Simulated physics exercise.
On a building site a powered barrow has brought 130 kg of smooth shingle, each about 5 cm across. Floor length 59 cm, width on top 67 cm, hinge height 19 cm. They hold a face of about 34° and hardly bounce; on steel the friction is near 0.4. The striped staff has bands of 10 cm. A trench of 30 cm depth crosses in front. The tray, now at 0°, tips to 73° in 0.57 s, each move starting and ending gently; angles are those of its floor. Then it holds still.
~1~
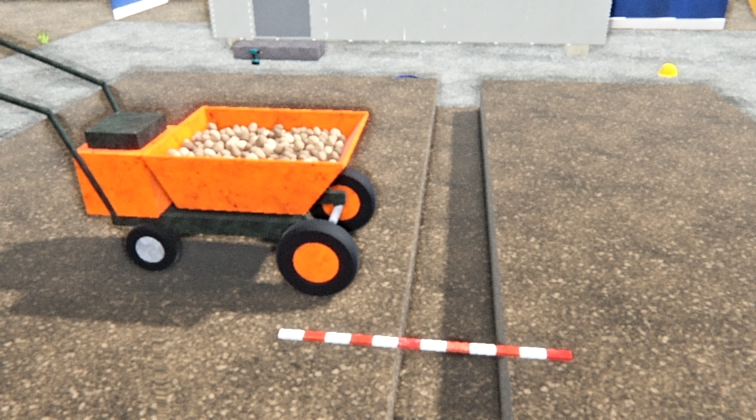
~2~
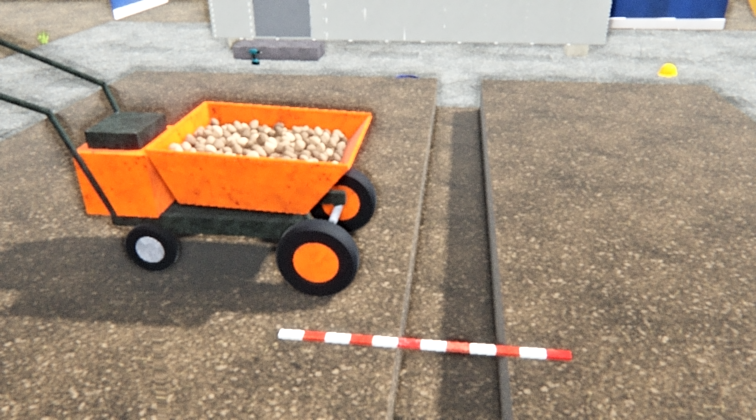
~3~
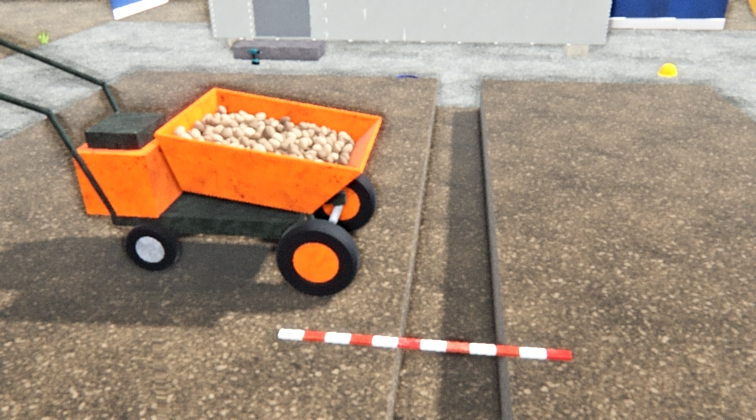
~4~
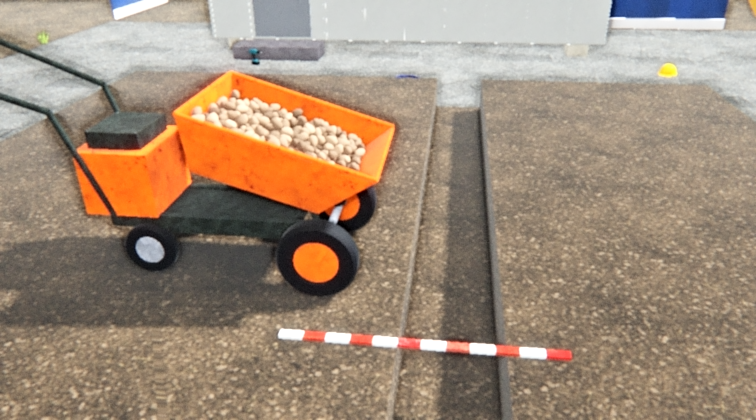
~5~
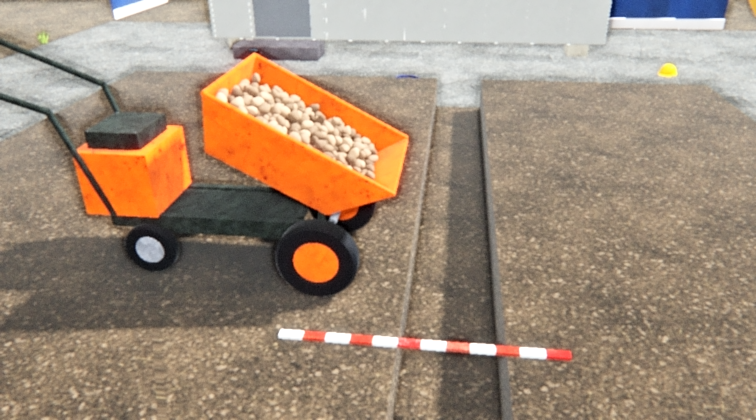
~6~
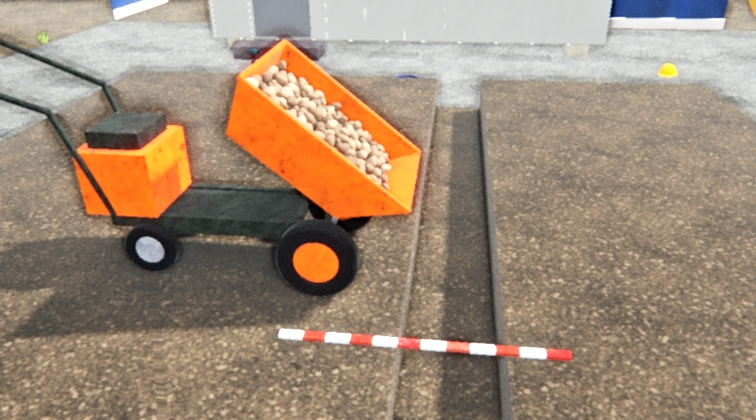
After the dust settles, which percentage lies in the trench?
About 64 per cent.
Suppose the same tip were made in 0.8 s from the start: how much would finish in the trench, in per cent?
Then about 75 per cent.
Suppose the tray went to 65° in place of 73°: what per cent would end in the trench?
Then about 60 per cent.
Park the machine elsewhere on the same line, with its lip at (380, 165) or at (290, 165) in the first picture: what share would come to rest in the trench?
First some 30, then 95 per cent.
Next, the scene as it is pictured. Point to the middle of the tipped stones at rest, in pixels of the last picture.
Near (482, 304).
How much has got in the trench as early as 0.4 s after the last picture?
Some 30 per cent.
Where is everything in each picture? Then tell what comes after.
In the first picture, the tray is at 0°, its lip at (344, 165); the top of the load is at (262, 137).
The second picture shows lip at (348, 167), floor tilted 2°, highest stones at (241, 133).
The third picture shows lip at (360, 172), floor tilted 8°, highest stones at (218, 121).
The fourth picture shows lip at (377, 181), floor tilted 17°, highest stones at (229, 106).
In the fifth picture, the tray is at 28°, its lip at (394, 195); the top of the load is at (250, 89).
The sixth picture shows lip at (409, 212), floor tilted 39°, highest stones at (275, 75).
Then, 0.1 s after the last picture the floor is at 62°, 100 % in the tray; the foremost stones are at (411, 220).
Then, 0.4 s after the last picture the floor is at 73°, 70 % in the tray, 30 % in the trench; the foremost stones are at (501, 266).
Then, 0.7 s after the last picture the floor is at 73°, 6 % in the tray, 58 % in the trench, 36 % past the trench; the foremost stones are at (707, 279).
Then, 2.7 s after the last picture the floor is at 73°, 0 % in the tray, 64 % in the trench, 36 % past the trench; the foremost stones are past the picture's edge.
